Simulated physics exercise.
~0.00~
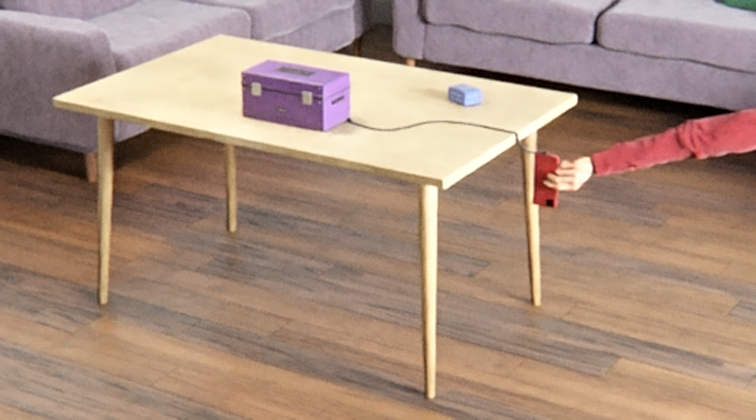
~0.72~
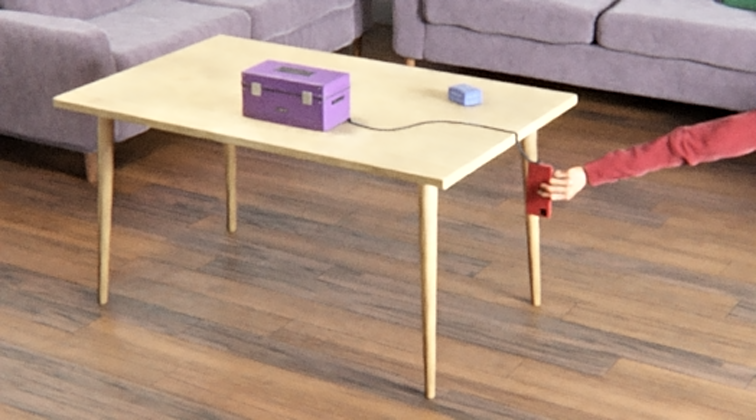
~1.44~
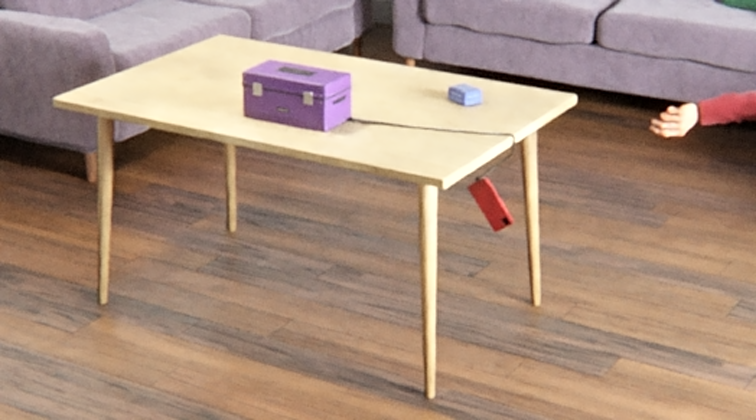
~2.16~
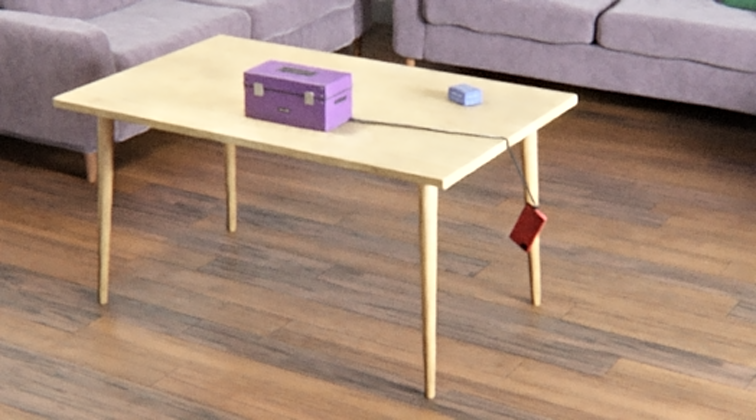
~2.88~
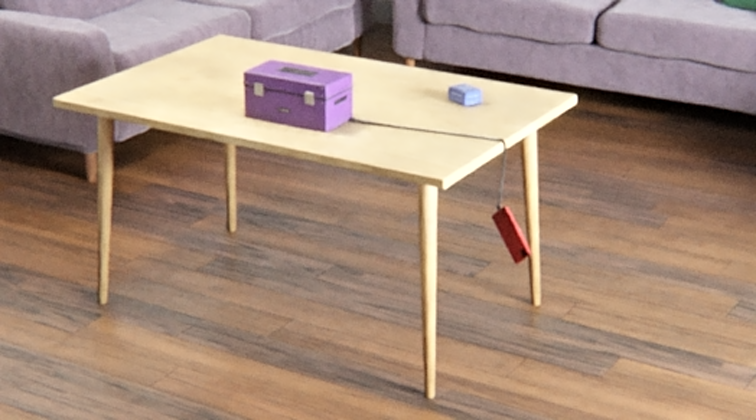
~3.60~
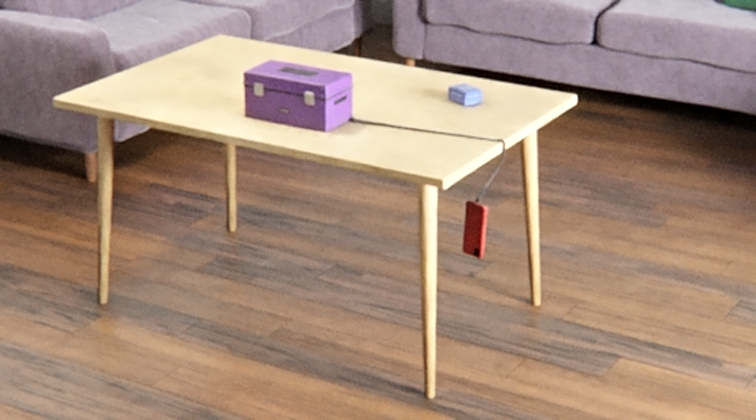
A red phone is held by a hand in a red sleeve just past the right end of a pale wooden table, seen from slightly above in a room with grey sofas and a wood floor. A dark ribbon runs from the phone over the table edge to a purple toolbox, with a small blue box sitting further right on the tabletop. The hand lowers the phone a little, then lets go and draws back to the right. The ribbon pulls taut and the phone swings left, right and left again, tilting. It ends dangling above the floor, while toolbox and blue box remain on the table.
